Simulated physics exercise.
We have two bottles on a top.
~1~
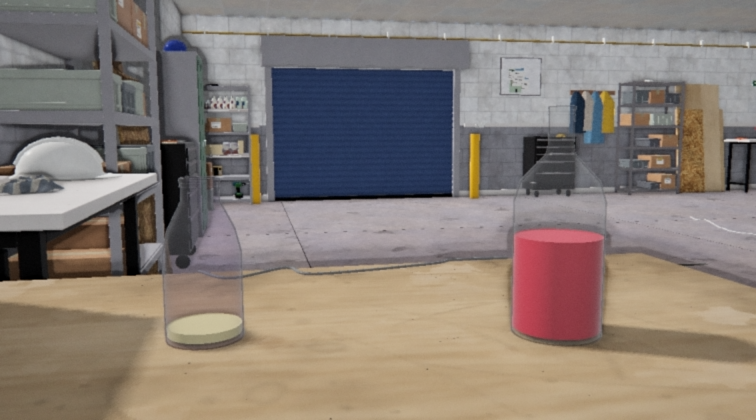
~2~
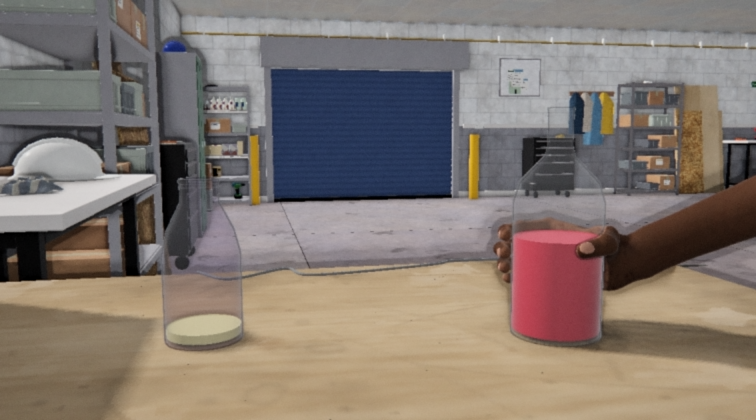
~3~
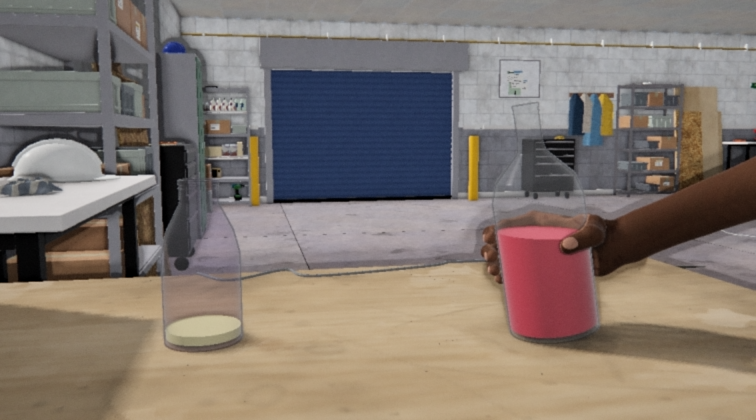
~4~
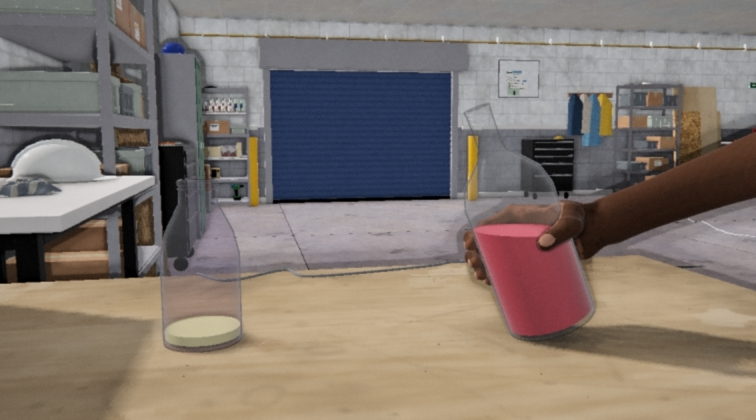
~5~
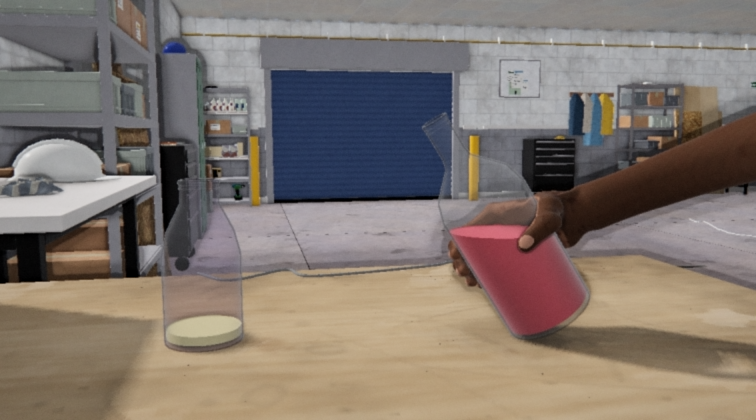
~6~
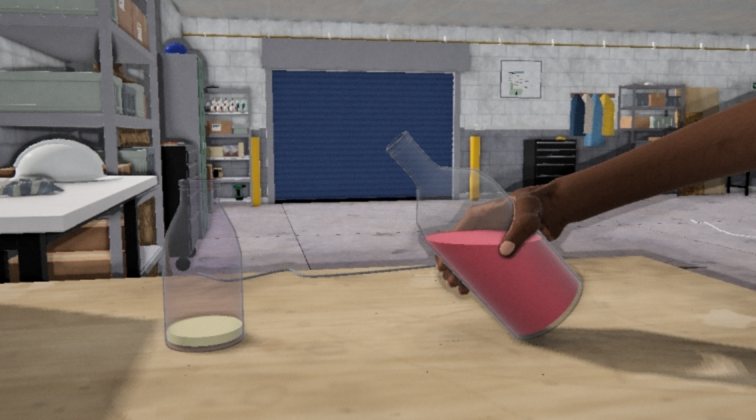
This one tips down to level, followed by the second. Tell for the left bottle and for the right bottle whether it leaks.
Left bottle: It holds. Right bottle: It leaks.
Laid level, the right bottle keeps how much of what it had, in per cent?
60 %, roughly.
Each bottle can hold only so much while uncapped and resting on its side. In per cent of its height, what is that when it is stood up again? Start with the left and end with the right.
Roughly 18 % and 26 %.
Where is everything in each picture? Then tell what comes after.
The first frame shows both stand upright; right bottle (559, 219) about half full, open; left bottle (202, 255) nearly empty, open.
The second frame shows a hand takes the right bottle; right bottle about half full, surface at (558, 237); left bottle nearly empty, surface at (204, 325).
In the third frame, the right bottle is being lowered; right bottle (539, 215) about half full; left bottle (201, 257) nearly empty.
In the fourth frame, the right bottle is being lowered; right bottle (514, 214) tipped 20°; left bottle nearly empty, surface at (203, 327).
In the fifth frame, the right bottle is being lowered; right bottle (492, 216) tipped 35°; left bottle (201, 258) nearly empty.
In the sixth frame, the right bottle is being lowered; right bottle (471, 224) tipped 45°, open; left bottle nearly empty, surface at (205, 327), open.
A moment on, the right bottle is nearly down; right bottle, all still inside.
Further on, the right bottle lies flat; right bottle, a puddle at its mouth.
When it is over, both lie flat; right bottle, a puddle at its mouth; left bottle, all still inside.
